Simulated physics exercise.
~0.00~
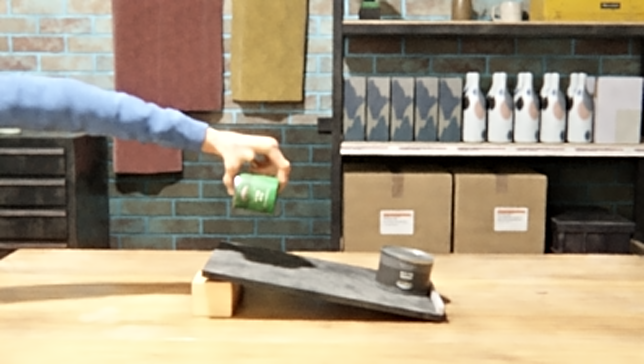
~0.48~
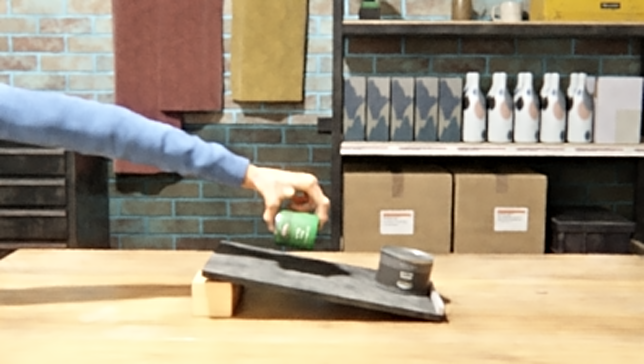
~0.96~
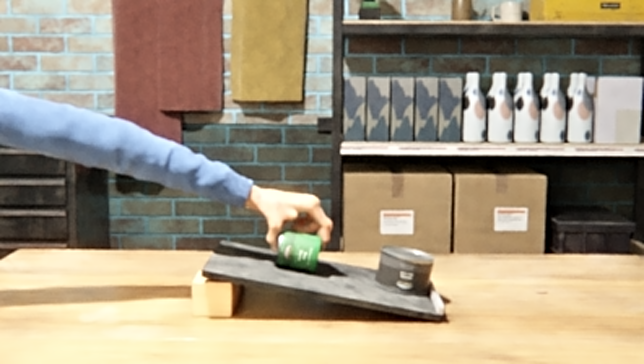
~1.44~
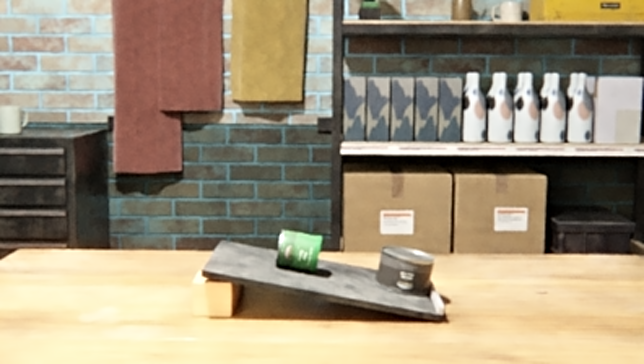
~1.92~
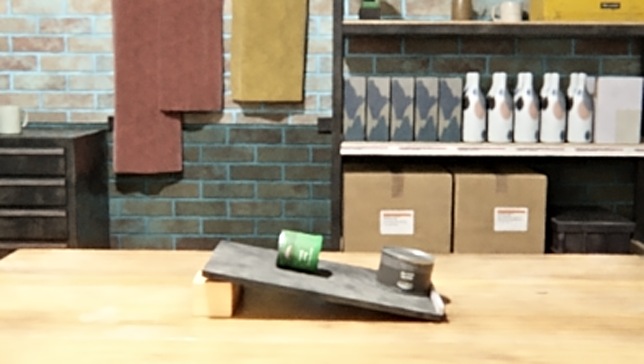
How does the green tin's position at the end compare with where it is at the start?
At the start the green tin is held in the air above the sloping board. At the end it rests on the board, lower and a little farther right.
